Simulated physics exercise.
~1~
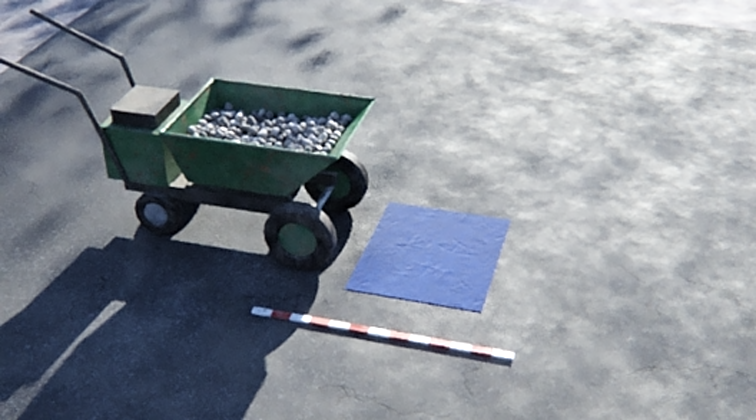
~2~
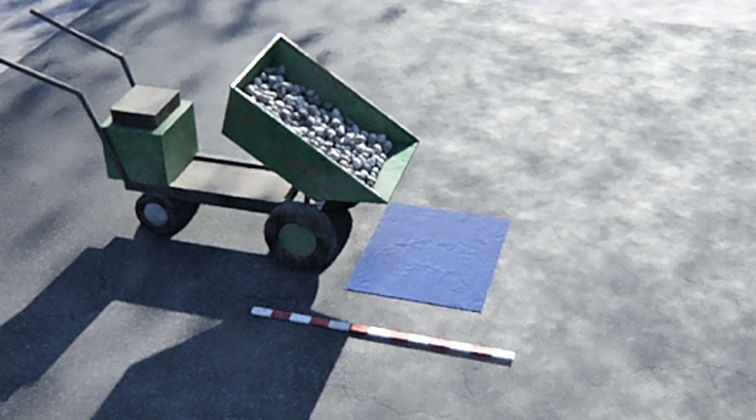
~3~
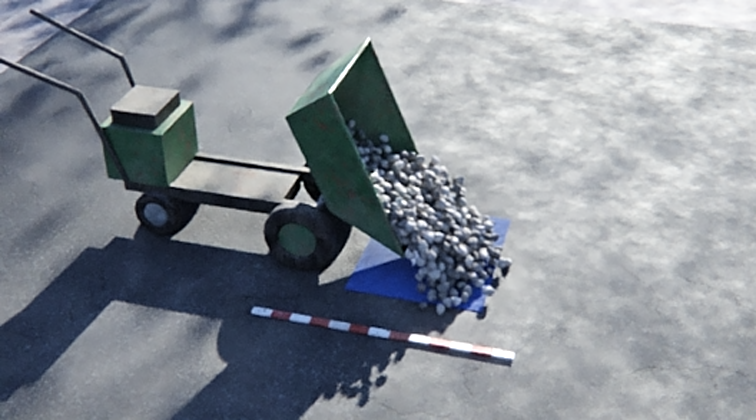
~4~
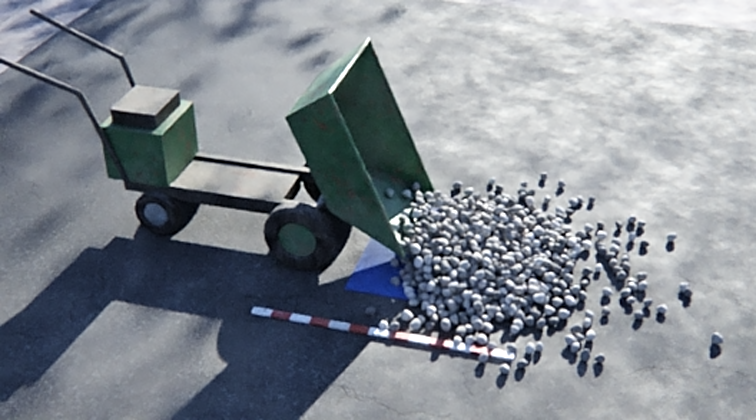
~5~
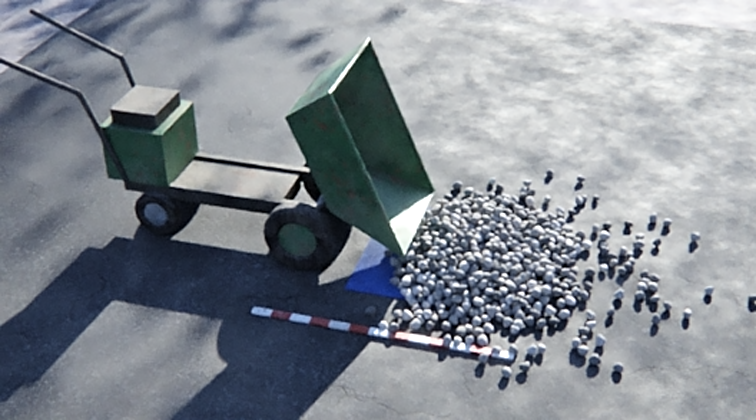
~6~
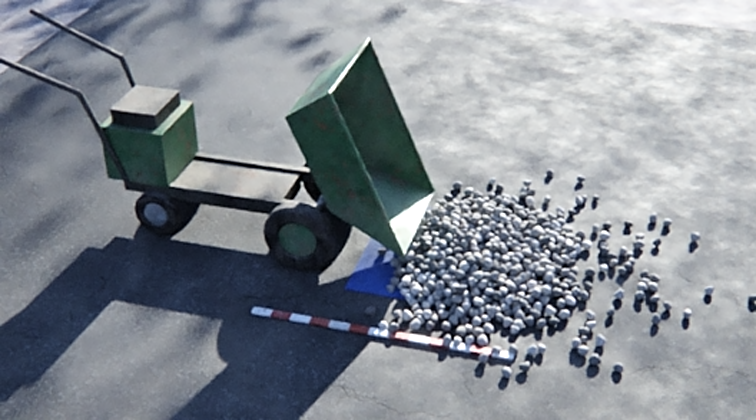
On sunlit tarmac, a green barrow's skip tips right, spilling grey stones over a blue sheet and beyond.
